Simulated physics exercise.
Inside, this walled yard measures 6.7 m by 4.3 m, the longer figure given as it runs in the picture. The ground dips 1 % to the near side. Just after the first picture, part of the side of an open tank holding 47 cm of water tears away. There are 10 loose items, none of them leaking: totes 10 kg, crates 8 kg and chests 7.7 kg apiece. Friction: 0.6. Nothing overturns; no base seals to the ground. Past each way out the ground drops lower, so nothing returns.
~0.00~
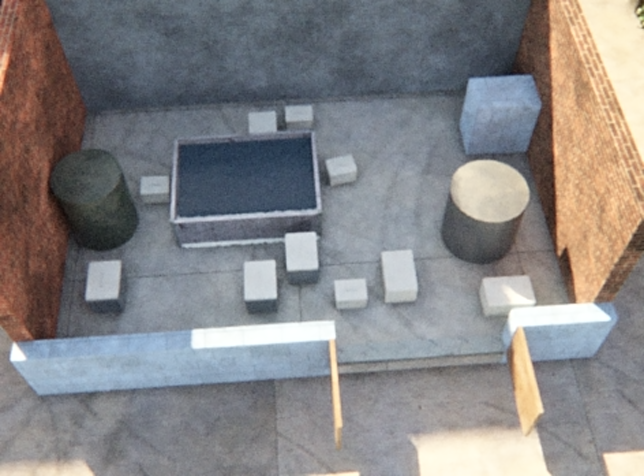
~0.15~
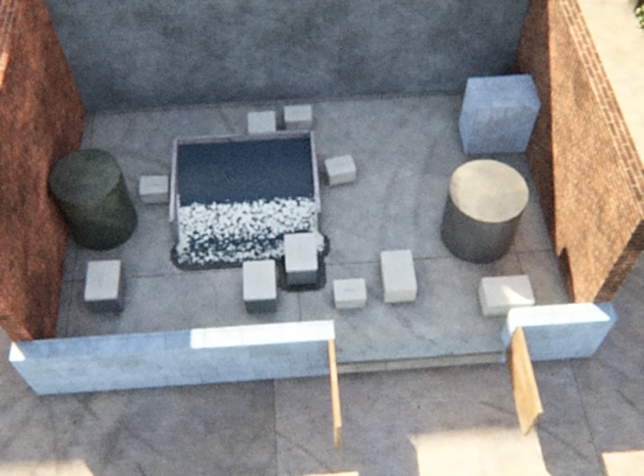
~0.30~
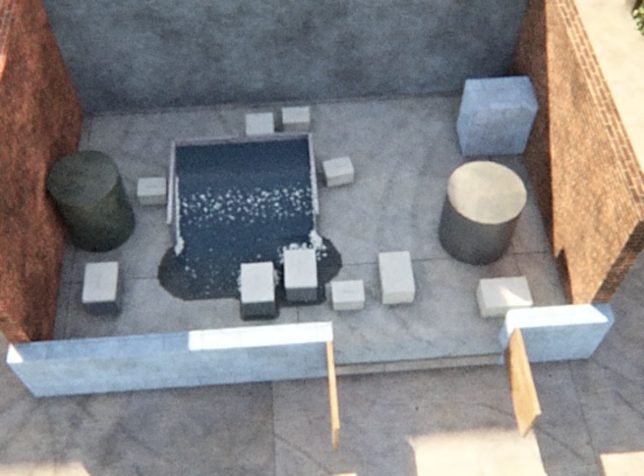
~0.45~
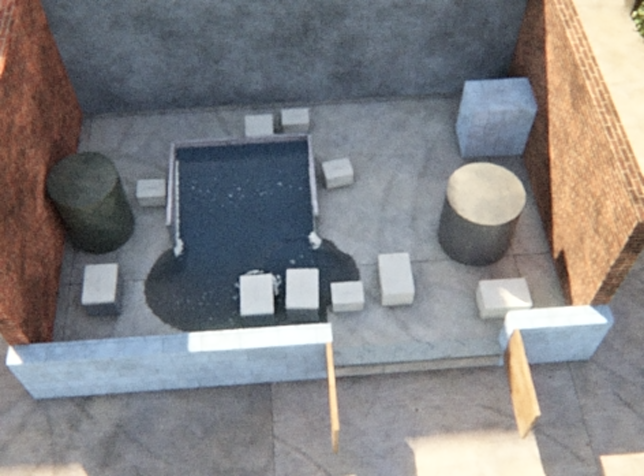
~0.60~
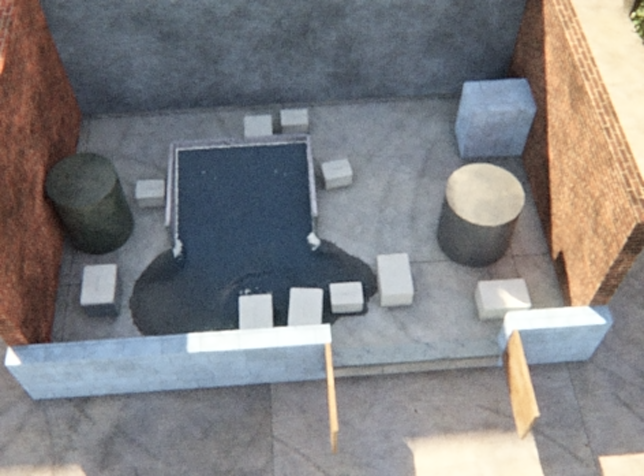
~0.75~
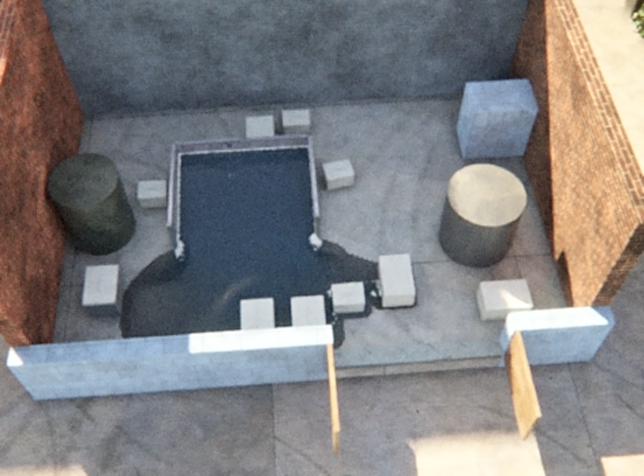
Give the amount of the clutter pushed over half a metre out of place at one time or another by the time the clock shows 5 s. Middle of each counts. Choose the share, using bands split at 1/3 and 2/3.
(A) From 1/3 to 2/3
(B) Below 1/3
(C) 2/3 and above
A, from 1/3 to 2/3.
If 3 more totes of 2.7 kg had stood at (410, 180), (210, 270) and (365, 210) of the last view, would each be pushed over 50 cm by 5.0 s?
Each in turn ends up within the limit, beyond the limit, within the limit.
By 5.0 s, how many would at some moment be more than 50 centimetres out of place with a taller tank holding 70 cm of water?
Then 7 of them.
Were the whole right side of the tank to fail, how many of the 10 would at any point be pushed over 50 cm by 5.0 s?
You'd get 3 in that case.
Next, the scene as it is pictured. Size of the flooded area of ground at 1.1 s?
I'd put it close to 8.0 m2.
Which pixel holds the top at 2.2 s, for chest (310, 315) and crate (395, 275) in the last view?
Estimated pixels: (409, 336) and (435, 271).
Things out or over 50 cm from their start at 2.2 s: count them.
3 in all.
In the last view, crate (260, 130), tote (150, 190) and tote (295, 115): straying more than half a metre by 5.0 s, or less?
One by one: Below the line; below the line; below the line.
After 1.1 s 2 of 10 are over 50 cm from their spots; 2 afloat.
After 2.2 s 3 of 10 are over 50 cm from their spots; 2 afloat.
After 3.5 s 6 of 10 are over 50 cm from their spots; 4 afloat.
After 5.0 s 6 of 10 are over 50 cm from their spots, and 6 have been at some point; 3 afloat.
